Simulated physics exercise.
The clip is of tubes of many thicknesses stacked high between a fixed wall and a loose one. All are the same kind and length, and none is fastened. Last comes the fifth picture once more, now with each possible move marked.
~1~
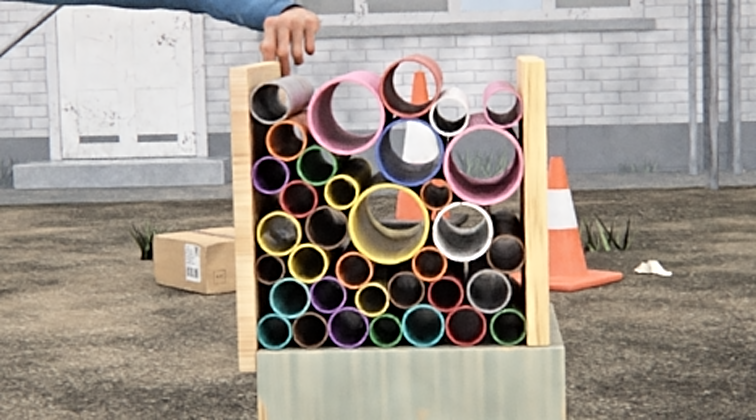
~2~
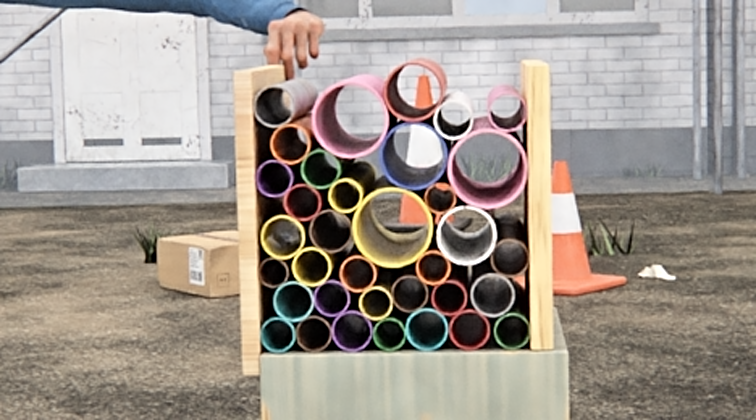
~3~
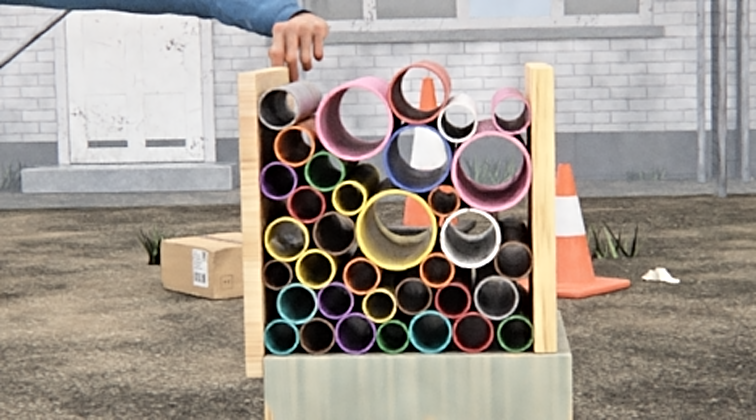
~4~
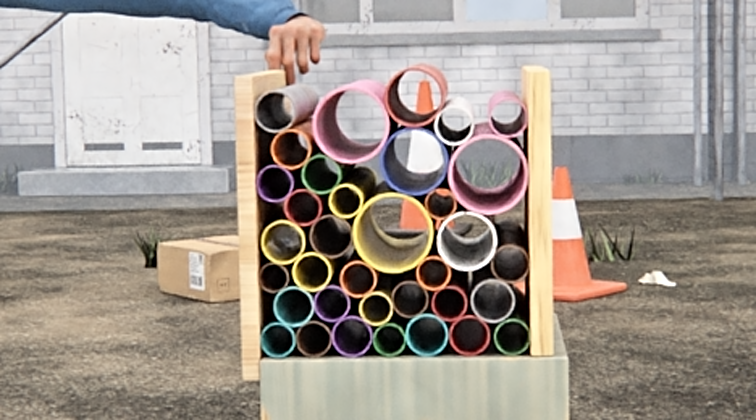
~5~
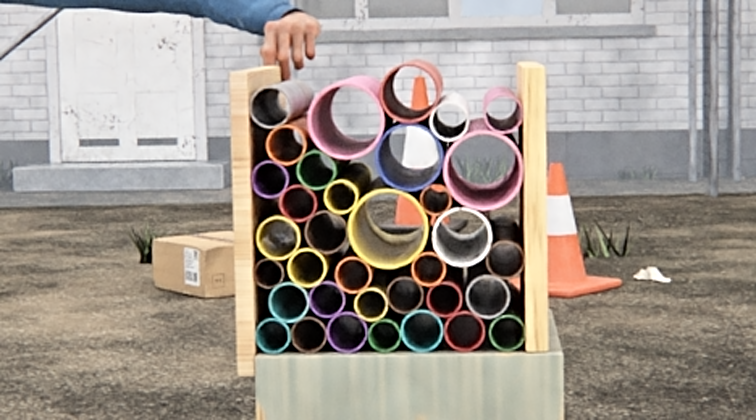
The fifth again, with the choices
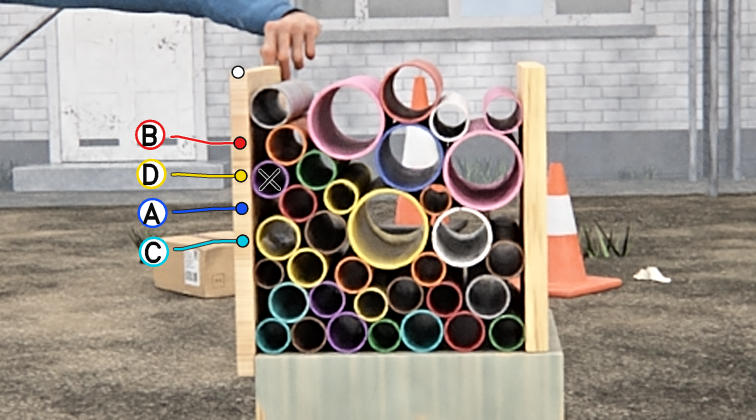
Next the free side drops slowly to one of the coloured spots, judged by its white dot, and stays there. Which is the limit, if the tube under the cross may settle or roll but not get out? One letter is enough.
A is the limit.
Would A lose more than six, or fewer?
Fewer than six.
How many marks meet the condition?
Three of the four.
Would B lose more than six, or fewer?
Fewer than six.
On the marked copy, A at (242, 208); B at (240, 143); C at (242, 241); D at (241, 176); the cross at (270, 180); the white dot at (238, 72).
With A. Early on, top of the board (250, 135).
Further on, top of the board (252, 205).
At the end, top of the board (252, 207), one out over the board, the crossed one still inside.
As for the rest, B keeps the crossed one inside; C lets the crossed one out; D keeps the crossed one inside.
